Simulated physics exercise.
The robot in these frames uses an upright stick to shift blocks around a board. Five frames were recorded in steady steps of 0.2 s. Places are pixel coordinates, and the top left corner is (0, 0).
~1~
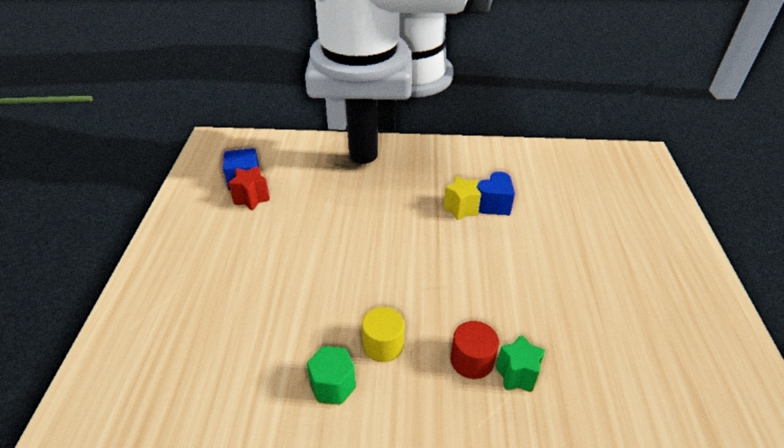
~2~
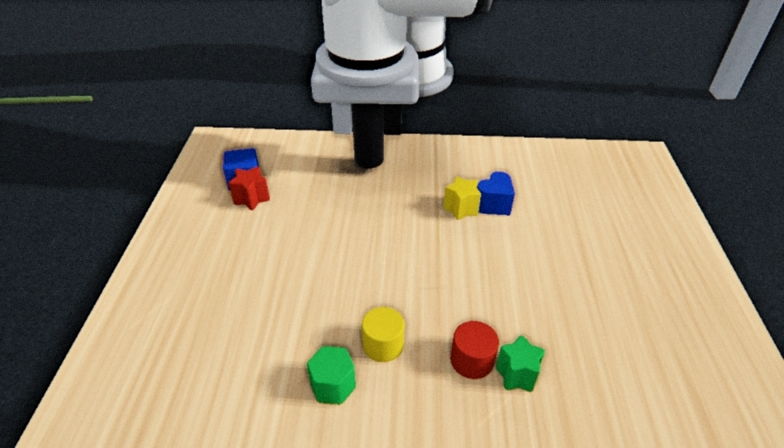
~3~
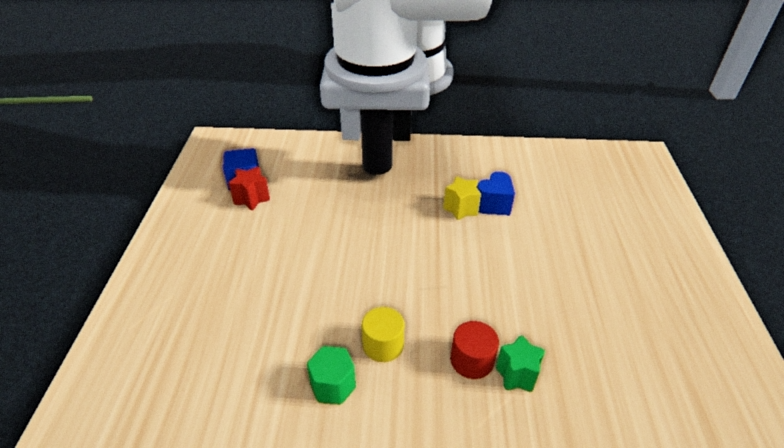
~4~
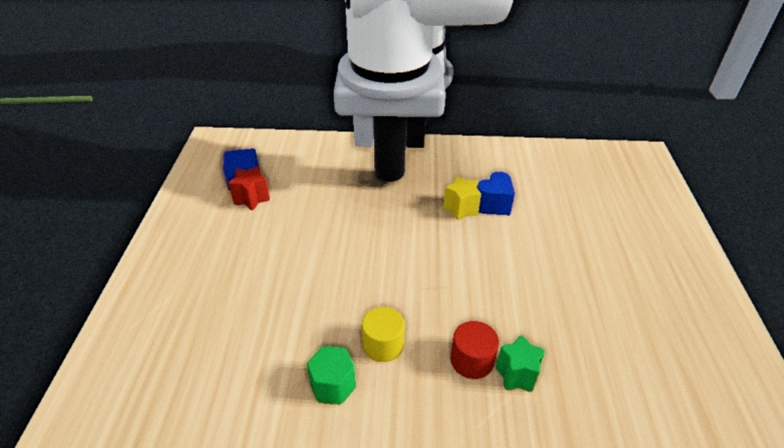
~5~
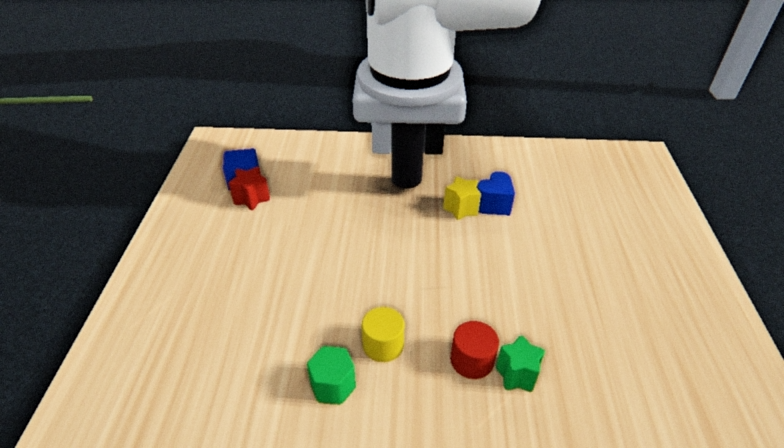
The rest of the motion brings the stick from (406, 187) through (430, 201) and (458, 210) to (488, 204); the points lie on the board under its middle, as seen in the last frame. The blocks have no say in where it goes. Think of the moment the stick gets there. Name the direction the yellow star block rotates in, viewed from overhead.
It makes a clockwise turn.
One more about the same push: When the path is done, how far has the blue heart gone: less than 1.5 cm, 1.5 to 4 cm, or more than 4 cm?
It slides somewhere between 1.5 and 4 cm.
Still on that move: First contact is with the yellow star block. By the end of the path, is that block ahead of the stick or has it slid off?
Beside or behind.
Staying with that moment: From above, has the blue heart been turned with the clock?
That would be a no.
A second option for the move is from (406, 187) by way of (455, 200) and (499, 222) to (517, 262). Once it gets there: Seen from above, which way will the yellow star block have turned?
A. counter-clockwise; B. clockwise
B (clockwise)
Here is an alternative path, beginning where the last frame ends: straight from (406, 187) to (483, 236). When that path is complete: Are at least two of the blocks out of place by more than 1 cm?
Yes, I think so.
On the path given first. One third of the way, stick (430, 194); nothing pushed yet.
Two thirds of the way, stick (459, 202); yellow star block (490, 197); blue heart (516, 184), turned 40° anticlockwise.
At the end, stick (490, 197); yellow star block (507, 201), turned 35° clockwise; blue heart (526, 185), turned 65° anticlockwise.
